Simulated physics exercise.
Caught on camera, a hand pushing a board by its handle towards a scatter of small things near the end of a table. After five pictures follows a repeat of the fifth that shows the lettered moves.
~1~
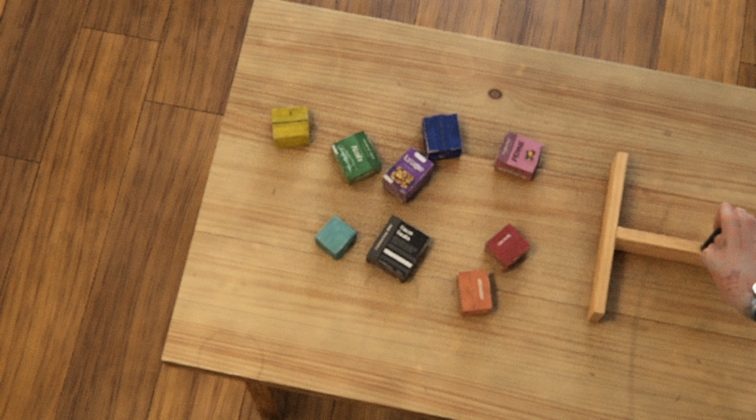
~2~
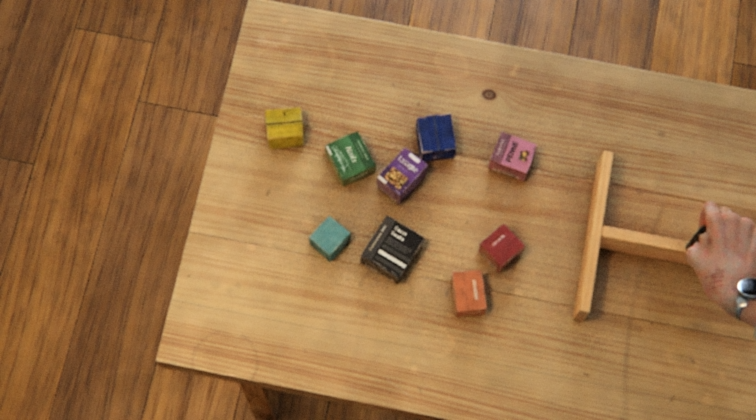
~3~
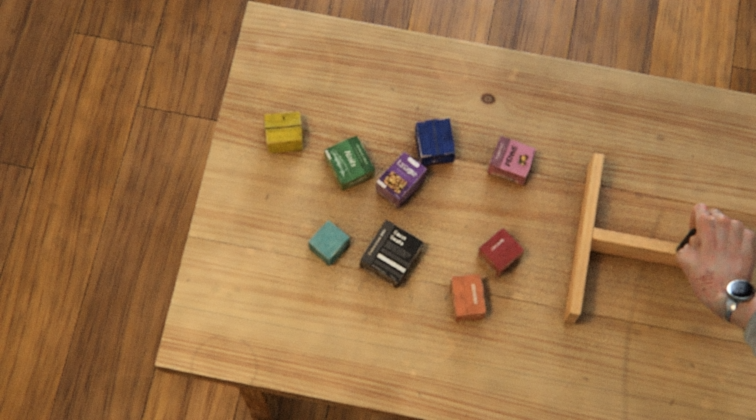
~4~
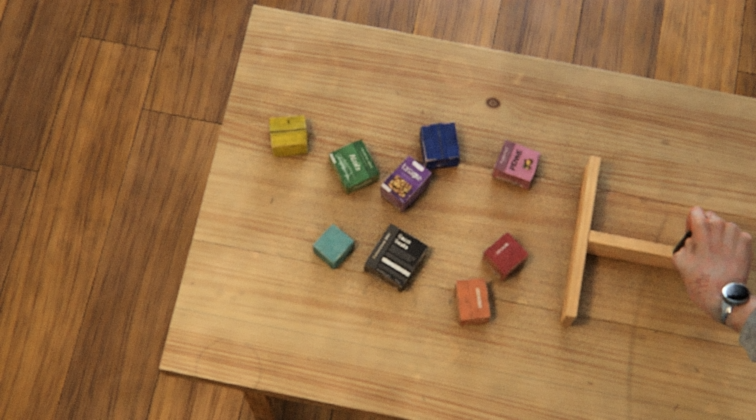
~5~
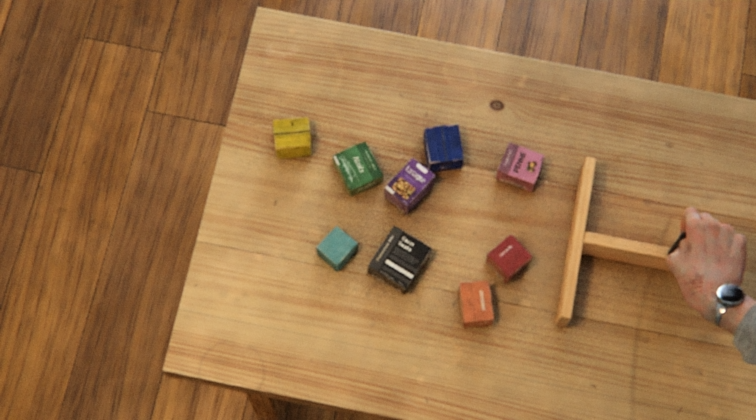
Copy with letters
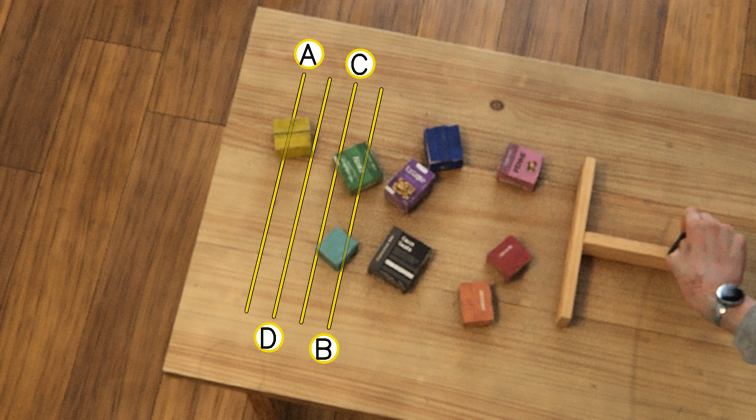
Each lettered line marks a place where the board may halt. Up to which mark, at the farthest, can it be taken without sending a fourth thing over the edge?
The farthest such stop is A.
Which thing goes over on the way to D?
The yellow box goes over.
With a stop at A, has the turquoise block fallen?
By then, yes.
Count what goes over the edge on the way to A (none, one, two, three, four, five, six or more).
Two.
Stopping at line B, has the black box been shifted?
Yes.
On the marked copy, A at (276, 189); B at (356, 205); C at (329, 199); D at (303, 194).
With A. Early on, board (471, 214); blue box (421, 140); orange packet (434, 294).
Further on, board (363, 193); yellow box (278, 135); turquoise block (254, 244).
At the end, board (279, 177); yellow box over the edge; turquoise block over the edge; two fallen.
As for the rest, B is within the limit but short; C is within the limit but short; D is within the limit but short.
